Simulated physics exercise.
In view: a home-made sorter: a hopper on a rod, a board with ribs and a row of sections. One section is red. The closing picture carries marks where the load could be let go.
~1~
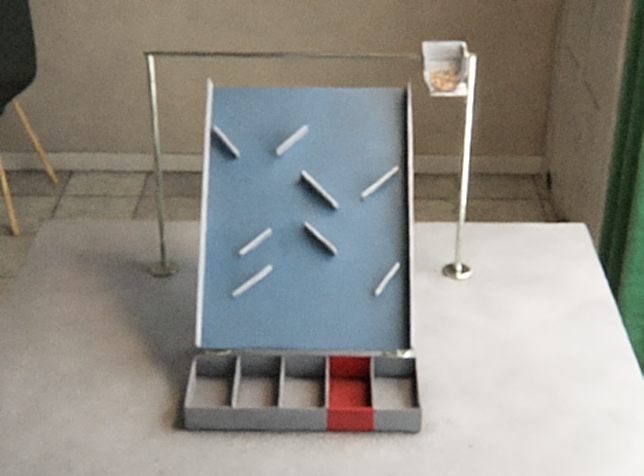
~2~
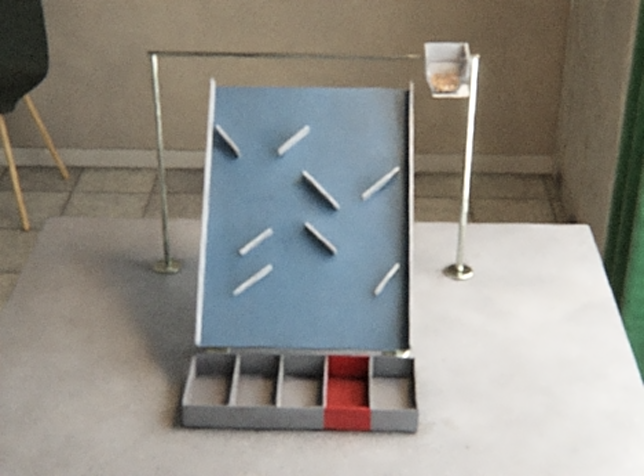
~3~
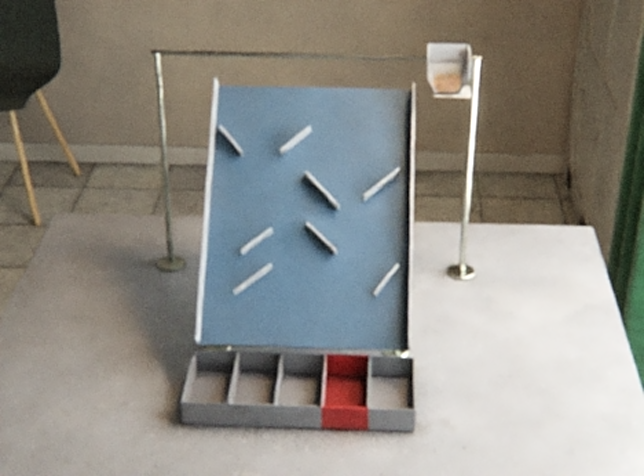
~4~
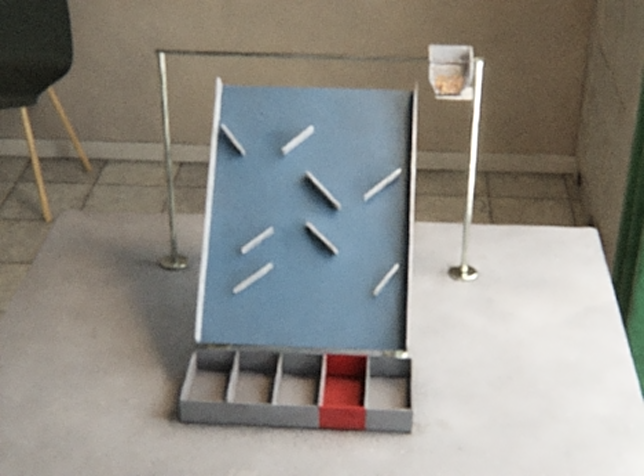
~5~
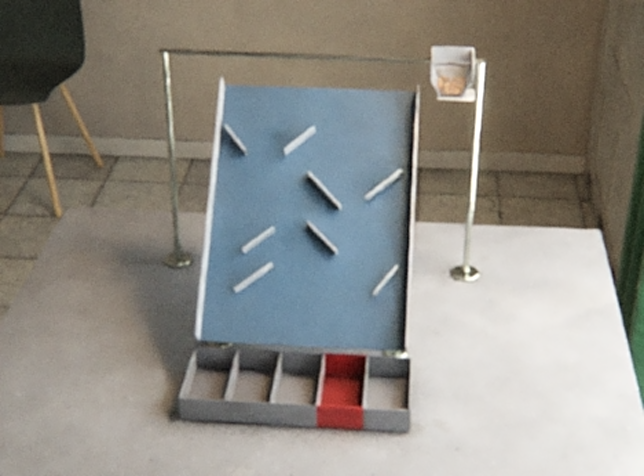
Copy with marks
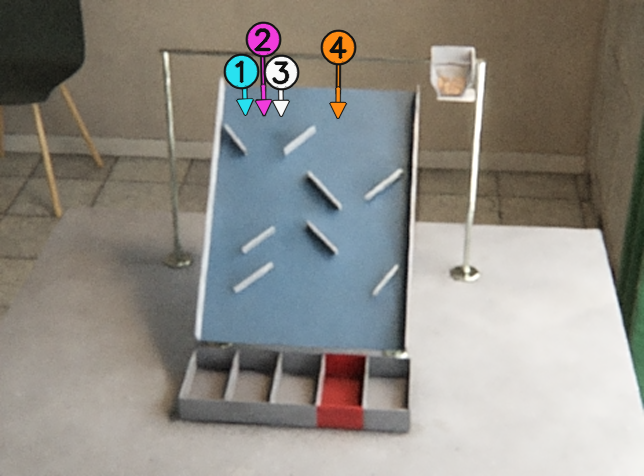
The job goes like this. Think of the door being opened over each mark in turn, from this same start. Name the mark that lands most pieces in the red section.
4 works best here.
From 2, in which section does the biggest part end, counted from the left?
It is the first one.
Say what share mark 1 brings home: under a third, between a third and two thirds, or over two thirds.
Mark 1 gives under a third.
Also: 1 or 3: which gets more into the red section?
That would be 1.
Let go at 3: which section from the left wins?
The first from the left.
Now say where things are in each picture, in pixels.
The first picture shows hopper (444, 81), round wooden beads, door shut.
The second picture shows ribs (217, 126) to (239, 152), (279, 150) to (308, 126), (304, 172) to (338, 205).
The third picture shows ribs (364, 196) to (400, 168), (241, 250) to (272, 228), (307, 222) to (336, 250).
The fourth picture shows ribs (234, 290) to (271, 263), (374, 293) to (398, 265).
The fifth picture shows red section (340, 416), number 4 of 5 from the left.
On the marked copy, mark 1 meets the board at (245, 109); mark 2 meets the board at (263, 109); mark 3 meets the board at (281, 110); mark 4 meets the board at (338, 112).
With 1, about a tenth in the red section, the larger part in other sections, about a tenth outside the box.
With 2, about a tenth in the red section, almost all in other sections, just a few outside the box.
With 3, not one piece in the red section, almost all in other sections, just a few outside the box.
With 4, roughly half in the red section, roughly a third in other sections, about a tenth outside the box.
